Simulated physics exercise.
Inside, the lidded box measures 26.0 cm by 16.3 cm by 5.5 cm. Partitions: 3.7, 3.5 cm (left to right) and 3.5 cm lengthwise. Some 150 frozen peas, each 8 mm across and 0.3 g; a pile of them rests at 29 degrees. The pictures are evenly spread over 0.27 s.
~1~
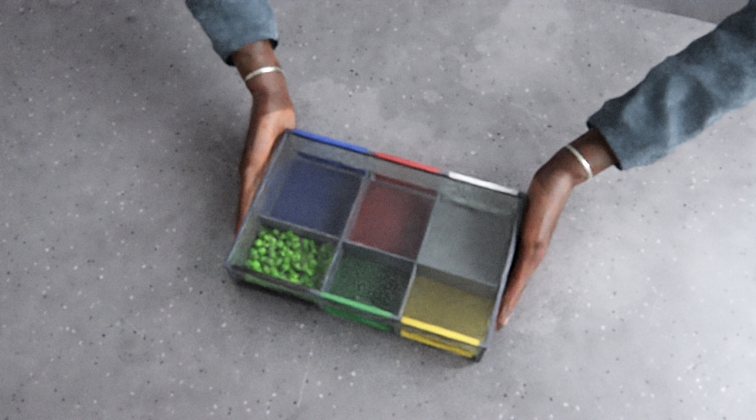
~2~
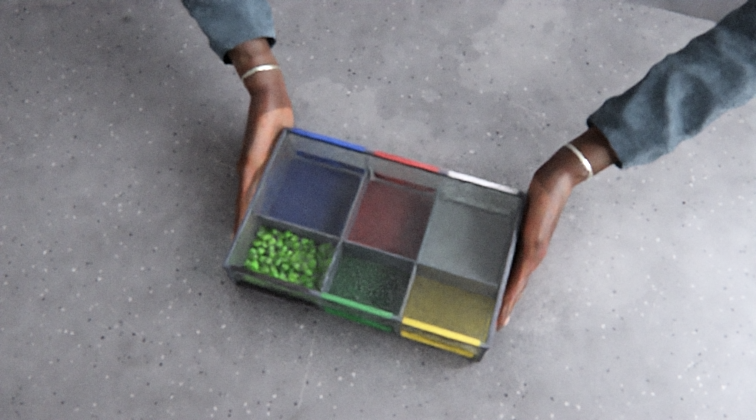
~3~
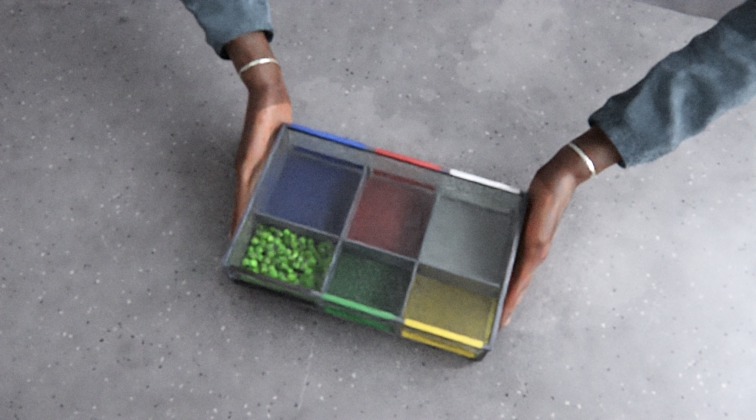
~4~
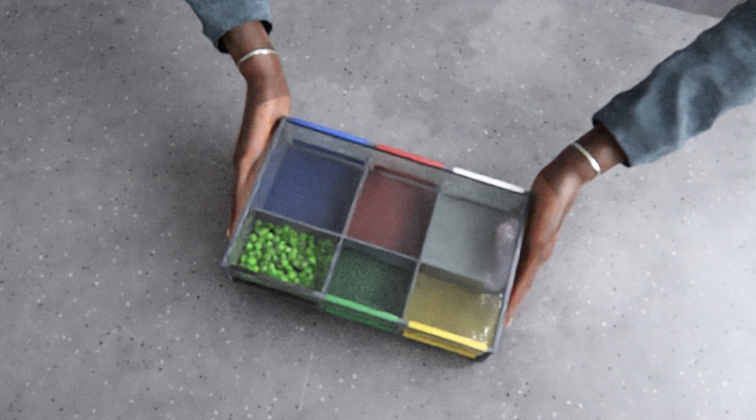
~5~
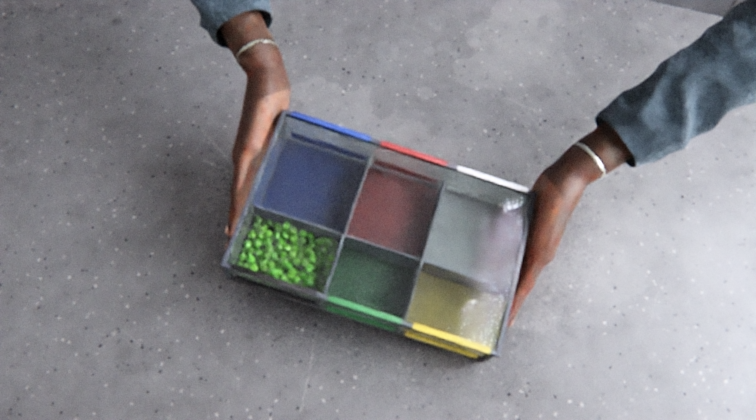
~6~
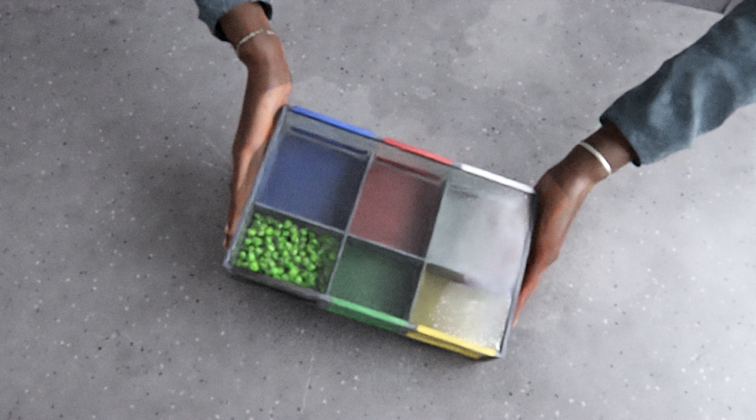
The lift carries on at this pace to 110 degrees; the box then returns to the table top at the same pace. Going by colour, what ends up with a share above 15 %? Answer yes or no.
Red no, blue no, green no, yellow yes, white no, black yes.
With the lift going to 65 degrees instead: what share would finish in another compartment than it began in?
About 5 per cent.
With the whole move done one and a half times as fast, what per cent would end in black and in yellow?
Then: Black 50, yellow 40.
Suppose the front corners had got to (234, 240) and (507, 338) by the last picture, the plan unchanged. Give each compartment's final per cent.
Red 0; blue 0; green 0; yellow 0; white 95; black 5.
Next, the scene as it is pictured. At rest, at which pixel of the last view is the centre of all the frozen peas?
Near (322, 292).
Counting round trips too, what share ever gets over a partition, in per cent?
Some 45 per cent.
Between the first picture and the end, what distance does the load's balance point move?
About 10.0 cm.
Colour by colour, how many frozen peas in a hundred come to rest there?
Red 0, blue 0, green 0, yellow 45, white 0, black 55.
Then, 1.58 s after the last picture, tilt 110 degrees; green 10 %, yellow 25 %, black 65 %.
Then, 2.63 s after the last picture, tilt 51 degrees; yellow 45 %, black 55 %.
Then, 3.66 s after the last picture, tilt 0 degrees; yellow 45 %, black 55 %.
In the end, red 0 %, blue 0 %, green 0 %, yellow 45 %, white 0 %, black 55 %.
